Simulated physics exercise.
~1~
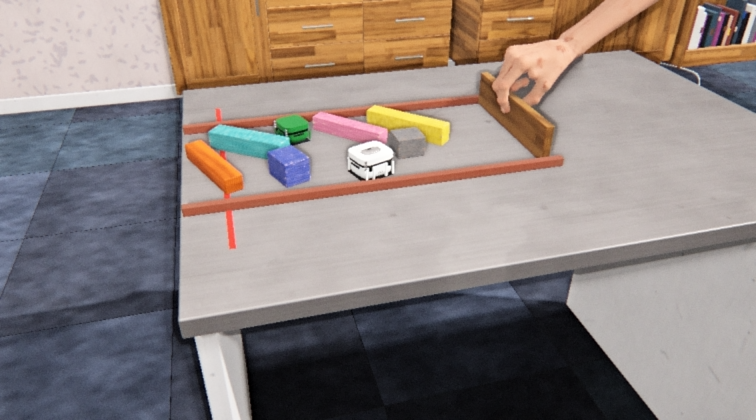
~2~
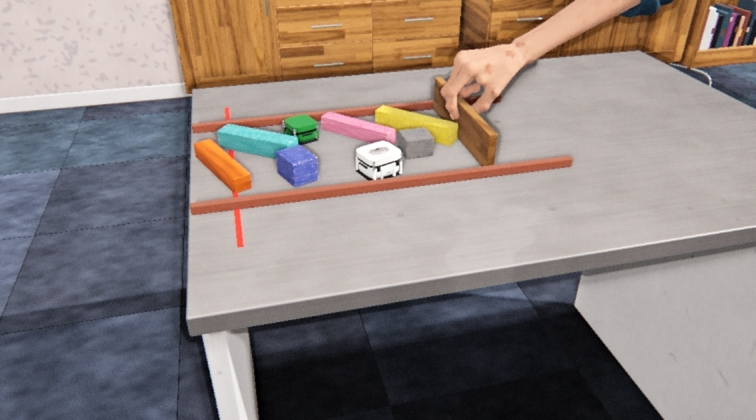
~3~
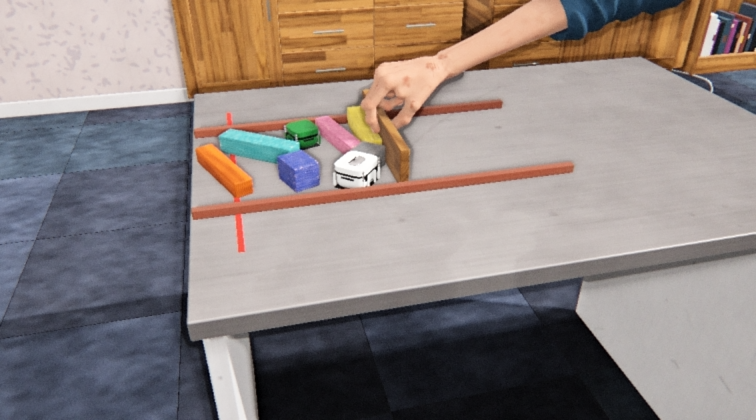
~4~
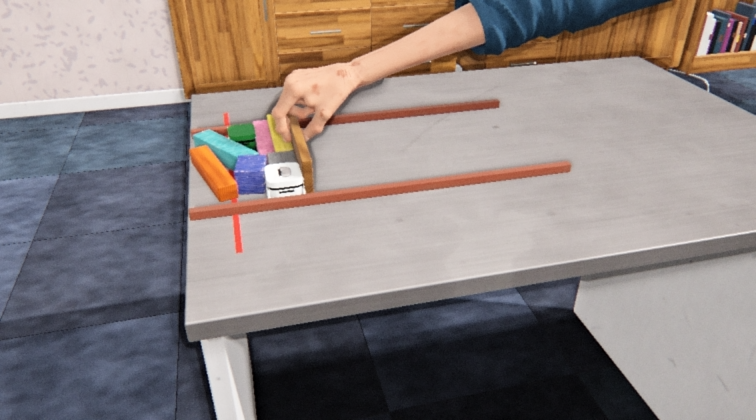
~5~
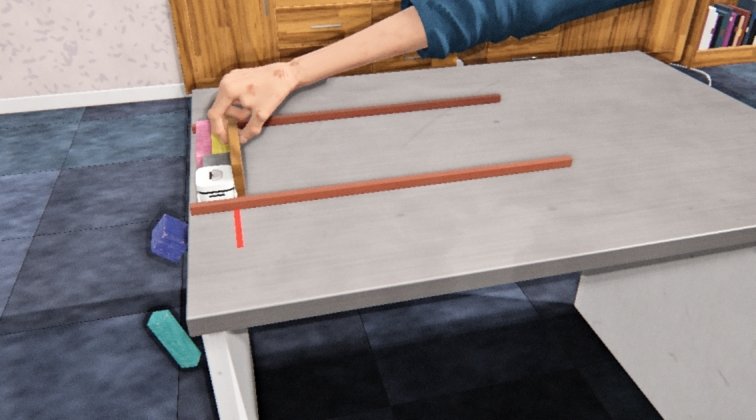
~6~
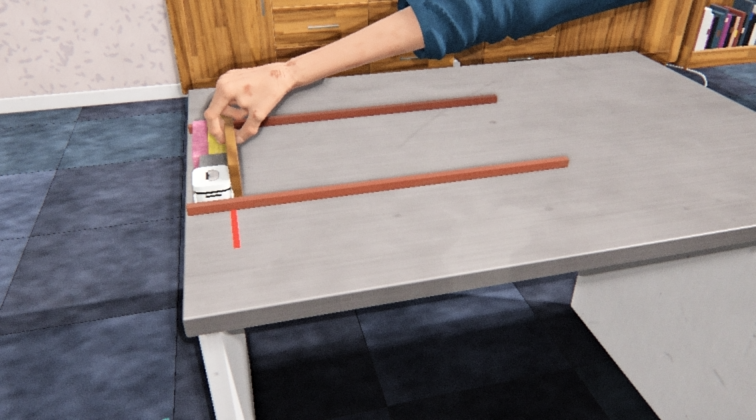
A hand sweeps a wooden board leftward across a grey tabletop, seen from slightly above in a room with wooden drawers behind. Between two reddish rails lie orange, turquoise, pink and yellow bars, with green, blue, white and grey blocks among them, and a red tape line crosses near the left edge. The board gathers the yellow, pink, grey and white pieces, then packs everything together toward the edge. The turquoise bar and blue block tumble off, and the orange and green pieces go too. The board stops at the tape, with white, pink and yellow pieces still perched on the table.
